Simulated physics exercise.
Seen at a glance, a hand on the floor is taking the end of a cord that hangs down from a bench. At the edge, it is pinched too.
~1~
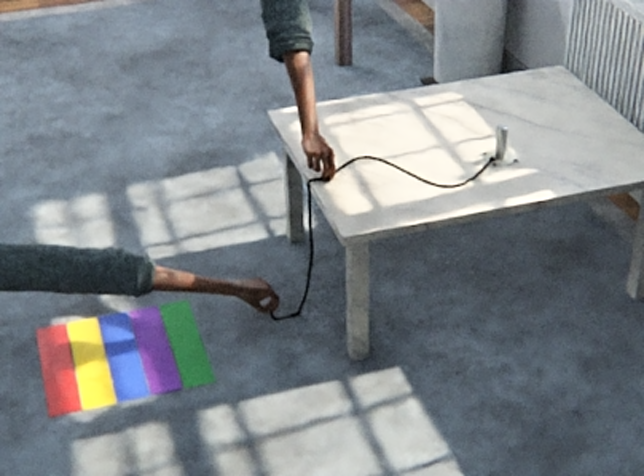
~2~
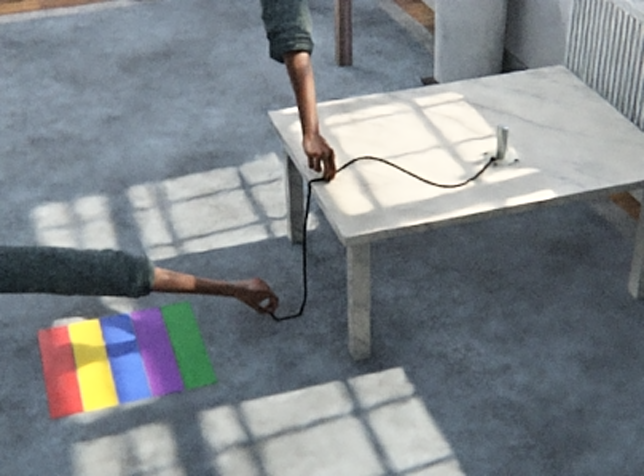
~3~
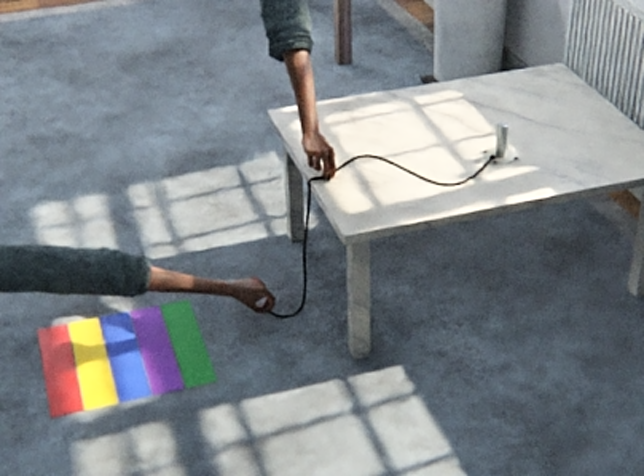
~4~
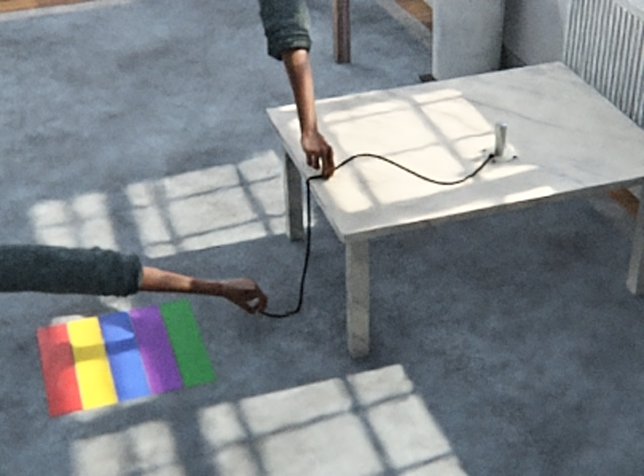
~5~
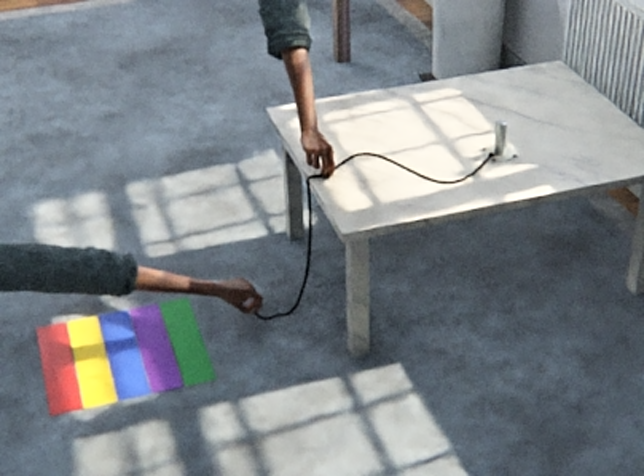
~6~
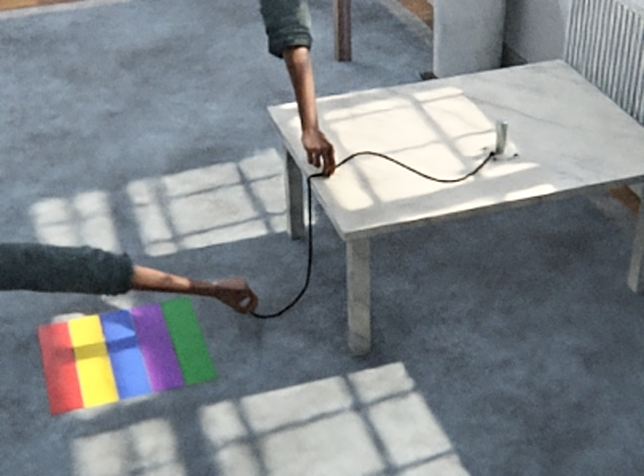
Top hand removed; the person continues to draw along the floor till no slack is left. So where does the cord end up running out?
Over yellow.
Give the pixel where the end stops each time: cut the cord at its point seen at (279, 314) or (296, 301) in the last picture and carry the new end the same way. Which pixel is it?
Pixel positions, in order: (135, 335), (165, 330).
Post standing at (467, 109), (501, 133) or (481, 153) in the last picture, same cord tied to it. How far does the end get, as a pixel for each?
Respectively (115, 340), (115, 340) and (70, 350).
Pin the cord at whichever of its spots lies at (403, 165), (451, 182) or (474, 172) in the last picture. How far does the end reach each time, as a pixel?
Near (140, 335), then (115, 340), then (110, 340).
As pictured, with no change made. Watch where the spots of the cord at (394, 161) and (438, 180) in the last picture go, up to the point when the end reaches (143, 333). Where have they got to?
In order: (355, 175) and (411, 167).
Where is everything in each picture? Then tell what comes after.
The first frame shows end (270, 310); green (195, 369); purple (163, 376); blue (130, 383); yellow (97, 390); red (63, 397).
The second frame shows end (270, 311); cord through (479, 173) (424, 180) (365, 158) (314, 181) (304, 241) (305, 301).
The third frame shows end (266, 310).
The fourth frame shows end (259, 311); cord through (477, 170) (422, 177) (363, 155) (313, 178) (309, 238) (301, 298).
The fifth frame shows end (254, 311).
The sixth frame shows end (249, 311); cord through (478, 168) (423, 175) (364, 153) (314, 176) (311, 236) (300, 296).
Soon after, end near (143, 333); over purple.
Then, end near (110, 340); over blue.
At full stretch, end near (92, 344); over yellow. It gets as far as the yellow strip.
